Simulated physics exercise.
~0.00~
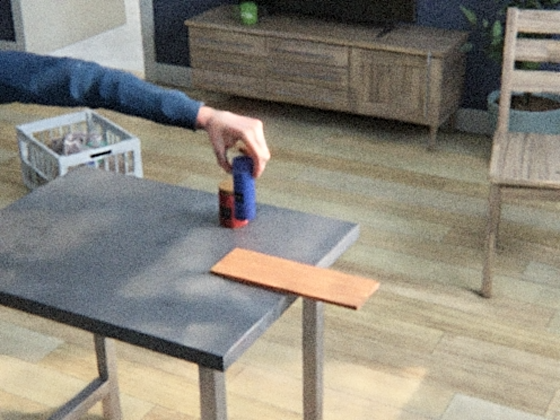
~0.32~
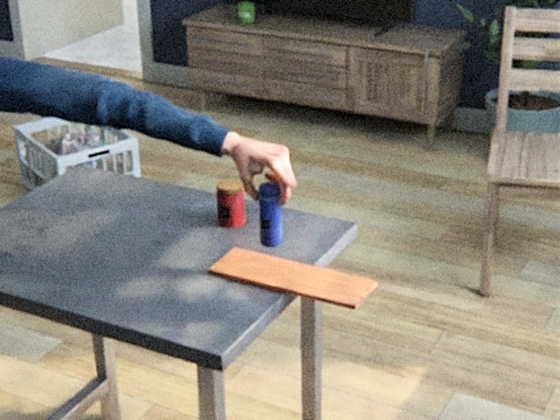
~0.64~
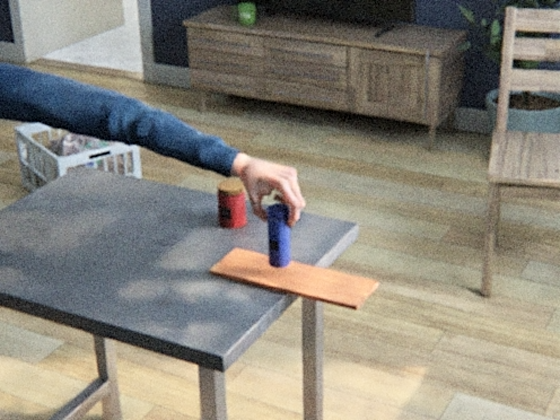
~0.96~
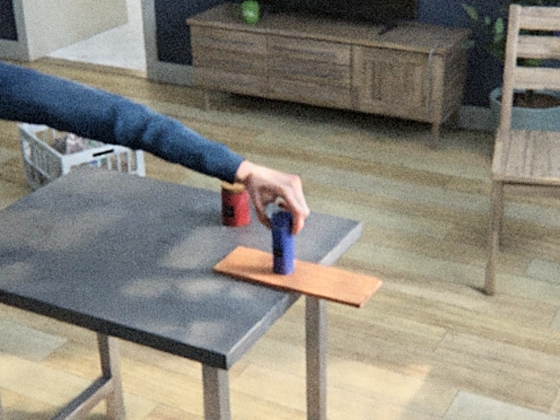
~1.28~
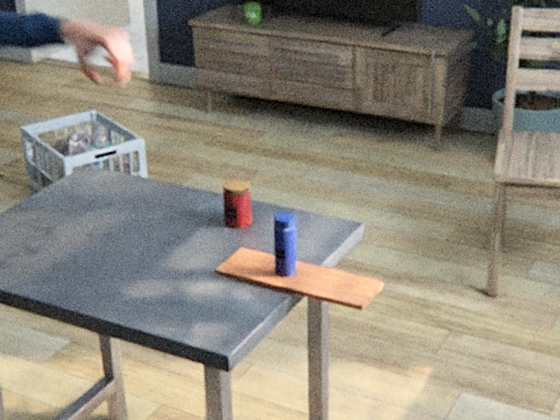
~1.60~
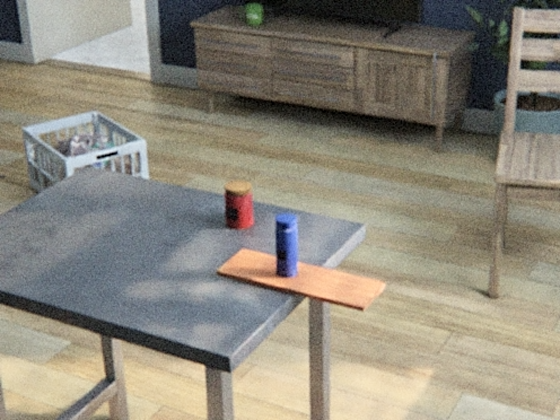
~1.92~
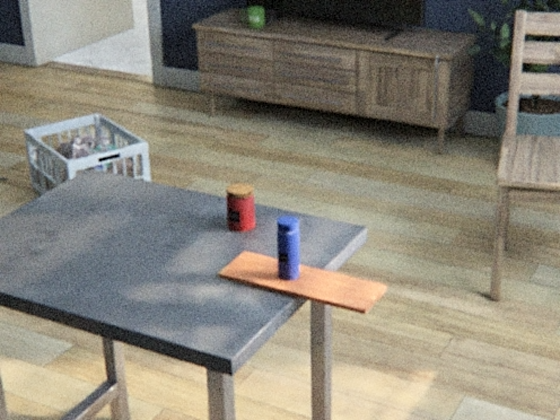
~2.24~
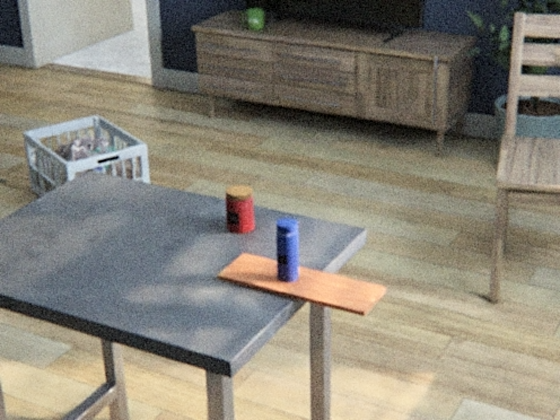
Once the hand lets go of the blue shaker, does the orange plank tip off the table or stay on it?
The orange plank stays on the table, with the blue shaker still standing upright on it.
